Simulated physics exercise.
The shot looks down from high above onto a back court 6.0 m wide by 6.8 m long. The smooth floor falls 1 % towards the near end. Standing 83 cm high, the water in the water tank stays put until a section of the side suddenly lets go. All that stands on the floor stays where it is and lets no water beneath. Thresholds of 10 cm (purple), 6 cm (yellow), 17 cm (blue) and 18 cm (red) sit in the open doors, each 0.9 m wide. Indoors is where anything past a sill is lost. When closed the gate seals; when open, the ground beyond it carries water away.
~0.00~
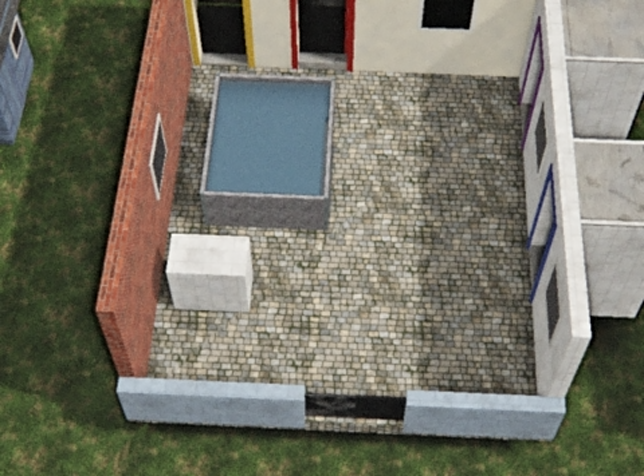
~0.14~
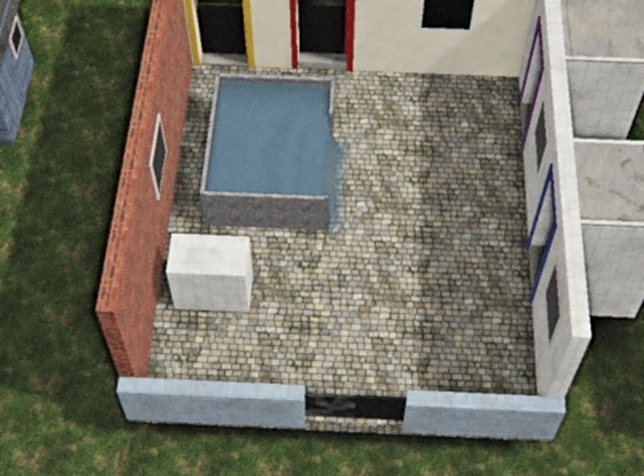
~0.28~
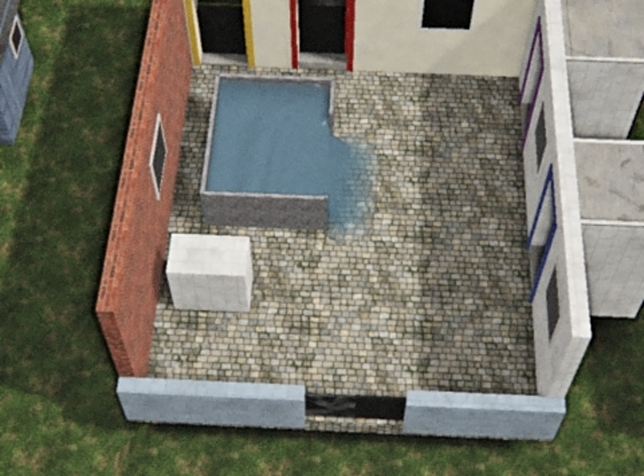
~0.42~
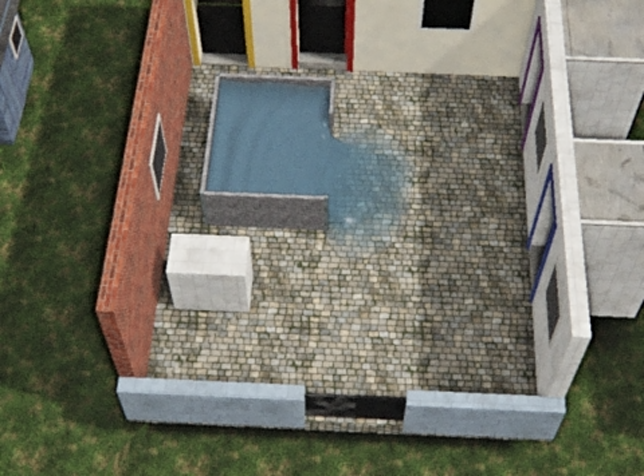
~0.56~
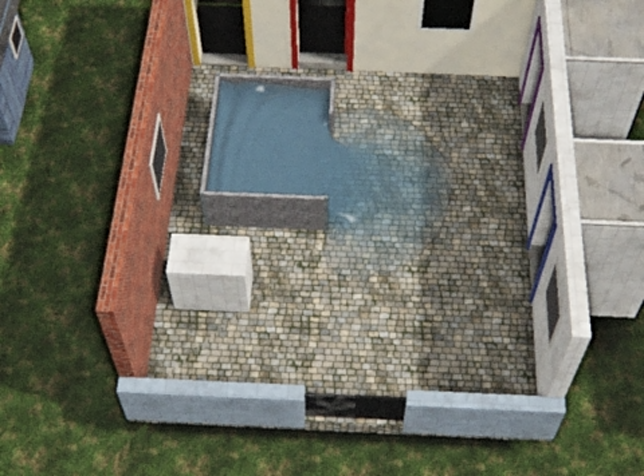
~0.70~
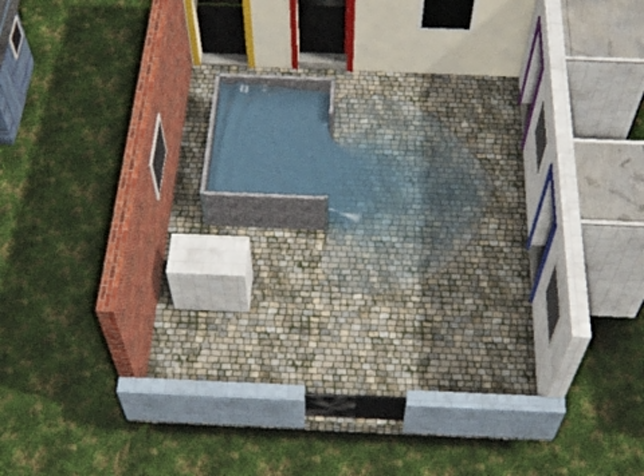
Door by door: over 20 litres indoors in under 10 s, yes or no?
Purple door: Yes, yellow door: Yes, blue door: Yes, red door: No.
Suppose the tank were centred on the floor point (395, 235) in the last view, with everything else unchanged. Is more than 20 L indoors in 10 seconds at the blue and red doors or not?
For the blue door, the amount is too high; for the red door, the amount is acceptable.
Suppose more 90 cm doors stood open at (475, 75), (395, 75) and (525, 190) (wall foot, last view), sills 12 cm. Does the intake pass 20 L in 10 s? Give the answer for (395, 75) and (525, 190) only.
Door 1: Limit not reached; door 2: Limit broken.
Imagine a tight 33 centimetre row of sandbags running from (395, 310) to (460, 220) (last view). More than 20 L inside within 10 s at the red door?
Red: Within it.
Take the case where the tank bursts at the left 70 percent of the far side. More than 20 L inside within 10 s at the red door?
Against the limit, red exceeds it.
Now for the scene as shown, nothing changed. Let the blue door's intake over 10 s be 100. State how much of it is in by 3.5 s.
Share by then: ~ 95 %.
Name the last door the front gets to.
It would be the yellow one.
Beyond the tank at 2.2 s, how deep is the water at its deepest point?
Up to near 42 cm.
After 1.4 s water covers 45 % of the floor and is deepest (44 cm) near (522, 219); purple door 21 cm at the sill, 5 L in, yellow door not reached, blue door 29 cm at the sill, 2 L in, red door not reached.
After 2.2 s water covers 50 % of the floor and is deepest (42 cm) near (533, 417); purple door 25 cm at the sill, 60 L in, yellow door not reached, blue door 35 cm at the sill, 57 L in, red door 1 cm at the sill, 0 L in.
After 3.5 s water covers 60 % of the floor and is deepest (39 cm) near (521, 416); purple door 20 cm at the sill, 130 L in, yellow door not reached, blue door 23 cm at the sill, 121 L in, red door 1 cm at the sill, 0 L in.
After 6.0 s water covers 95 % of the floor and is deepest (24 cm) near (144, 399); purple door 14 cm at the sill, 198 L in, yellow door 9 cm at the sill, 4 L in, blue door 14 cm at the sill, 130 L in, red door 3 cm at the sill, 0 L in.
After 10.0 s water covers 100 % of the floor and is deepest (20 cm) near (167, 400); purple door 5 cm at the sill, 204 L in, yellow door 9 cm at the sill, 47 L in, blue door 11 cm at the sill, 130 L in, red door 5 cm at the sill, 0 L in.
